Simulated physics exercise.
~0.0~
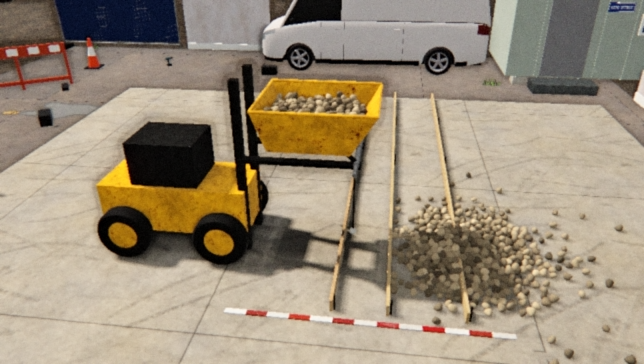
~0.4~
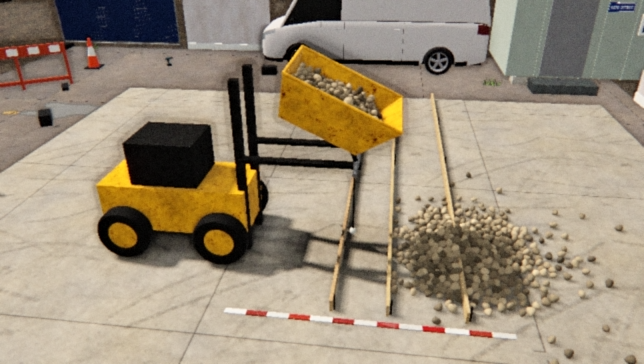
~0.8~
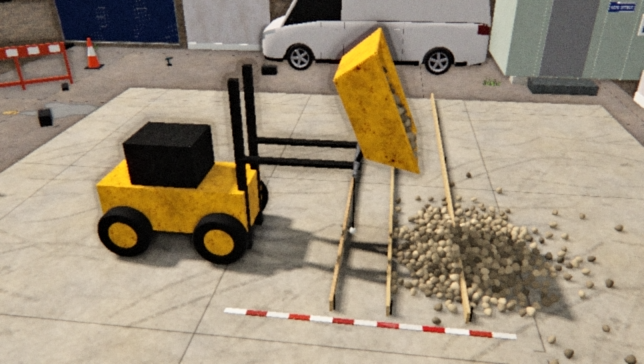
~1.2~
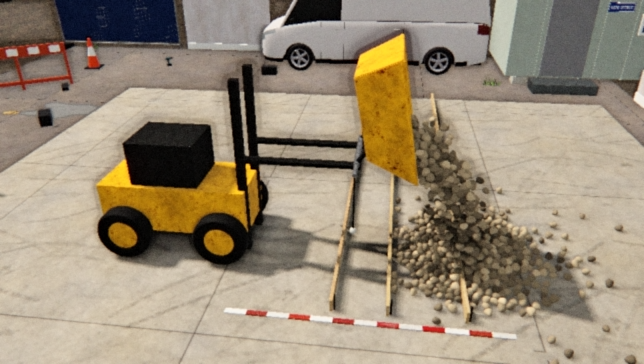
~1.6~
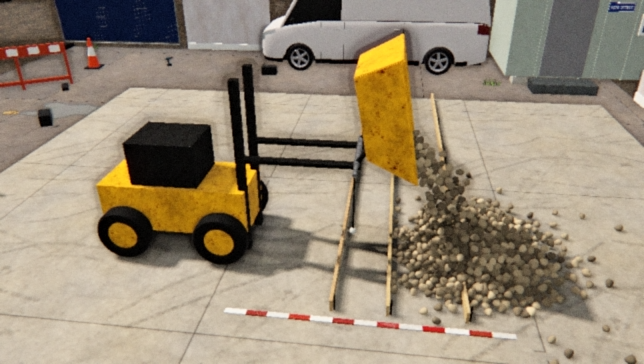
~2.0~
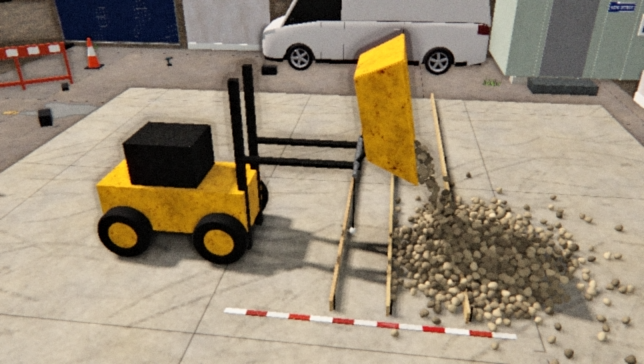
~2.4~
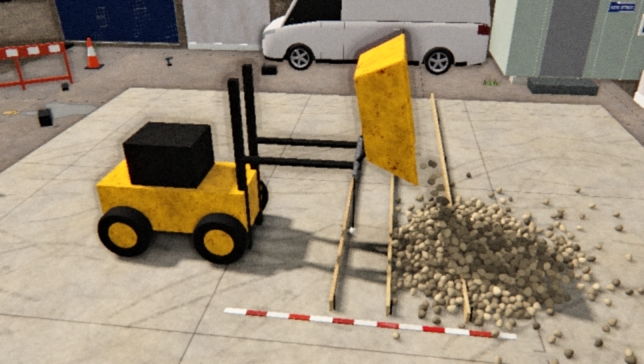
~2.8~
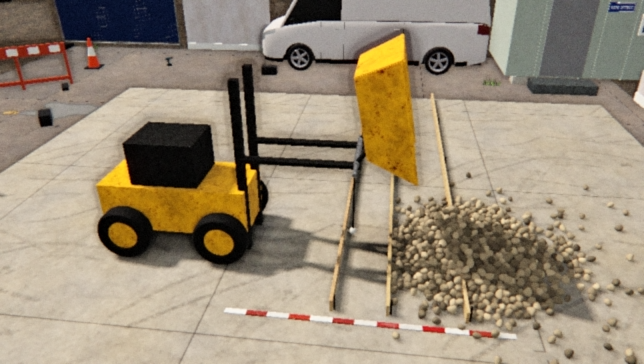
To begin with, a yellow forklift with a black block on its back holds up a yellow skip full of rounded stones, while an earlier heap lies loose around the rightmost of three boards on a concrete yard. The skip tips steadily to the right, its stones still inside as it steepens. Once it is almost upright, the stones pour out in a thick stream onto the heap. The stream thins to a trickle and stops, with some stones scattering rightward. Finally, the skip stays steeply tipped above a larger, wider pile covering part of the right-hand board.
